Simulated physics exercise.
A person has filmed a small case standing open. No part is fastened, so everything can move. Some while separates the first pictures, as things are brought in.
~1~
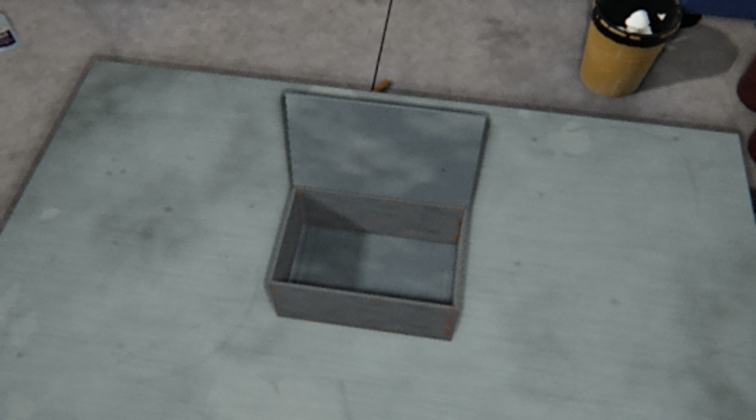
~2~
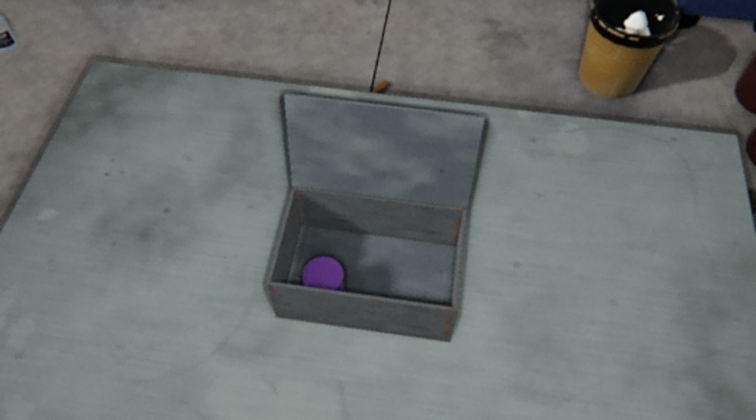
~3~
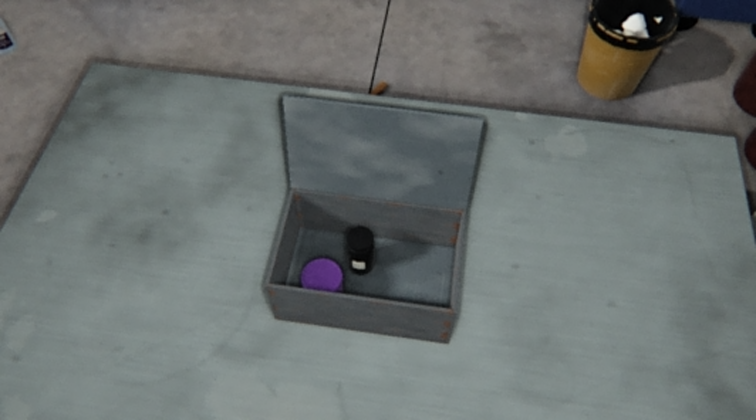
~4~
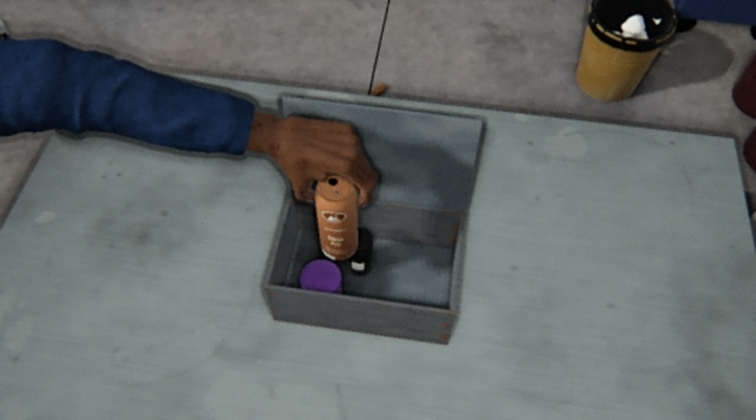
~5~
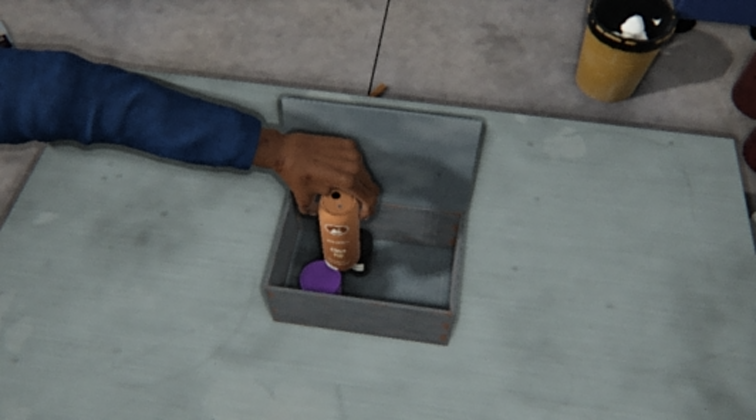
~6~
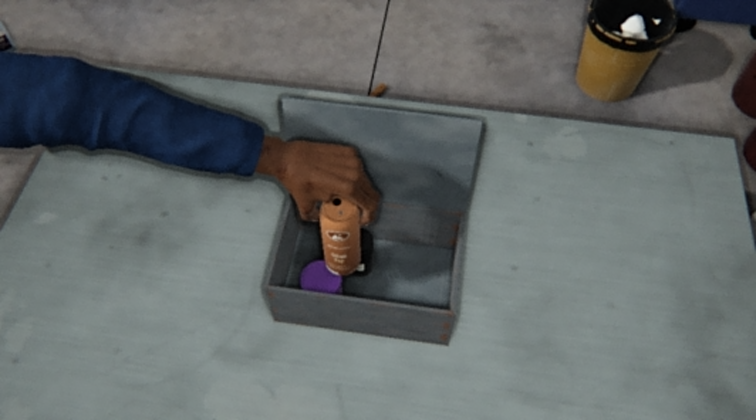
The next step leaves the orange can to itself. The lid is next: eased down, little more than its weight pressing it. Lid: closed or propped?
Closed.
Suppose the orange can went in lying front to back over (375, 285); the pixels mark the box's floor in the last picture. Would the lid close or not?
Then it closes.
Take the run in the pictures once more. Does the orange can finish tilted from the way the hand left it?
Observation: It tilts over.
Then, 0.50 s past the last view, orange can on its side near (393, 259).
Then, 1.30 s past the last view, lid 78° above the rim; orange can on its side near (401, 274).
Then, 1.70 s past the last view, lid 50° above the rim; orange can on its side near (400, 273).
Then, 2.10 s past the last view, lid 11° above the rim; orange can on its side near (399, 272).
Finally, lid shut; down or leaning hard in the box, orange can; the other 2 still in place. Final places as the last picture's camera would see them, orange can near (399, 271).
